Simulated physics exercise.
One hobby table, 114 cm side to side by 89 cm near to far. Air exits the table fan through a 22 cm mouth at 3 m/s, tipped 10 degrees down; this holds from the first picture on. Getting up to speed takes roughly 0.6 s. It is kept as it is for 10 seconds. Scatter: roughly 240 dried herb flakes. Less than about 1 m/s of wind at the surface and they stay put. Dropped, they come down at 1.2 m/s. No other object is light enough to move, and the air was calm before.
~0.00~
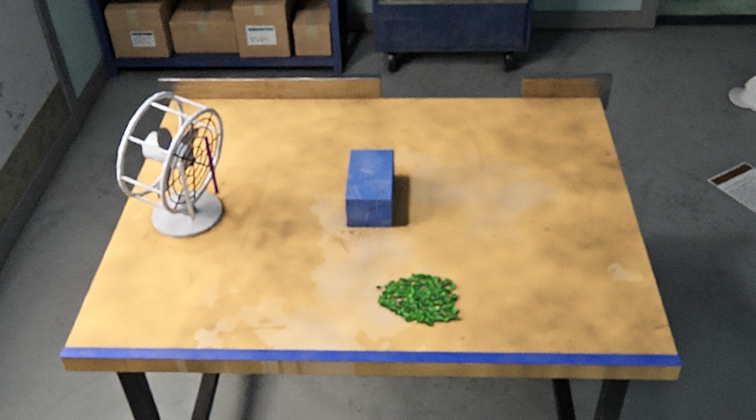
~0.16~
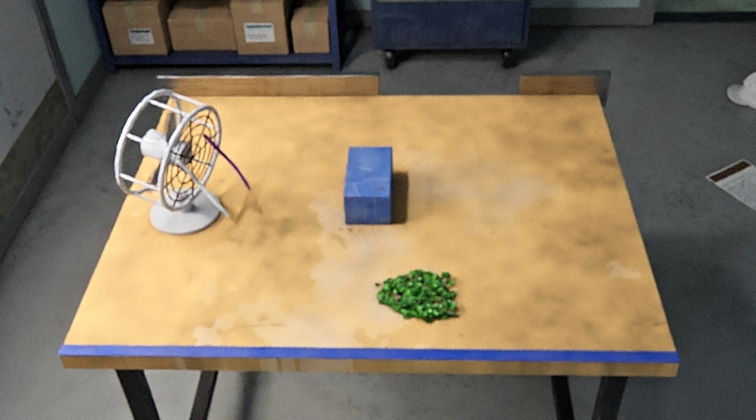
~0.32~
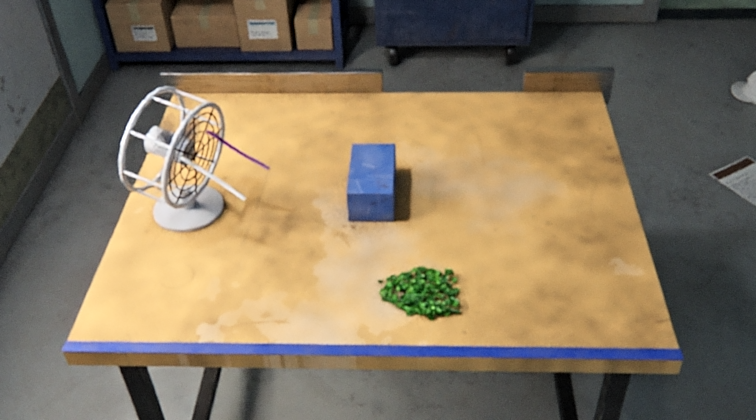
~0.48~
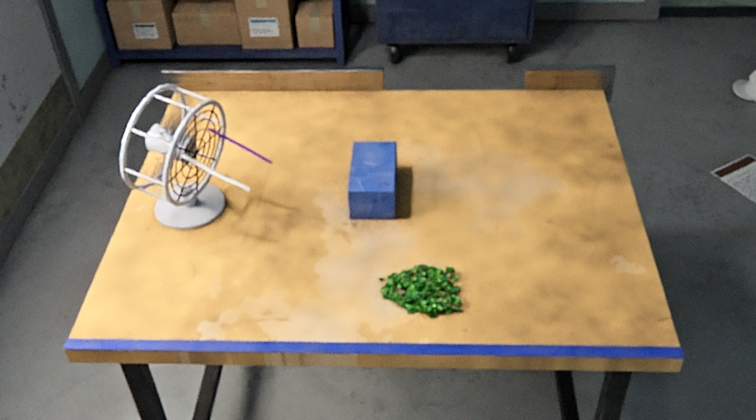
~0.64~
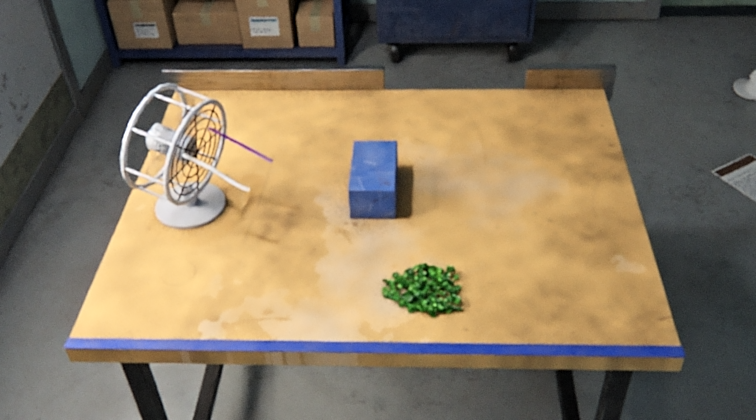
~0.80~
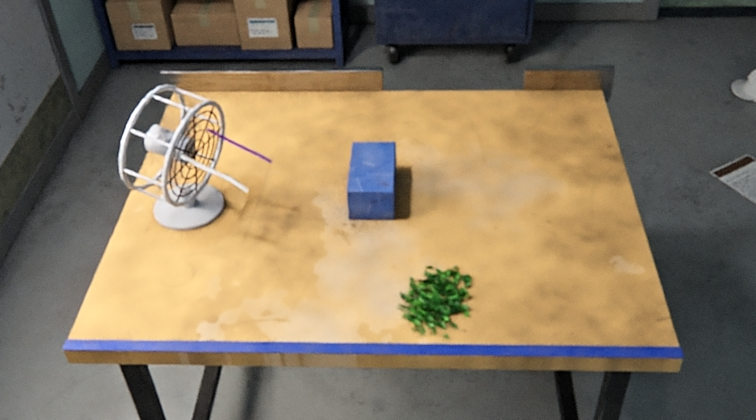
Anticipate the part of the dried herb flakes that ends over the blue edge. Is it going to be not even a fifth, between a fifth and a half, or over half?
More than half.
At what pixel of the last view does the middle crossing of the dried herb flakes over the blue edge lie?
(528, 356).
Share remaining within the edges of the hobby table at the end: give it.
About 0 %.
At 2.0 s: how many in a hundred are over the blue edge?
80 per cent, roughly.
After 2.0 s, 82 % are over the blue edge; 100 % have settled or left.
After 3.2 s, 82 % are over the blue edge; 100 % have settled or left.
After 5.5 s, 82 % are over the blue edge; 100 % have settled or left.
After 10.0 s, at the end, 82 % are over the blue edge.
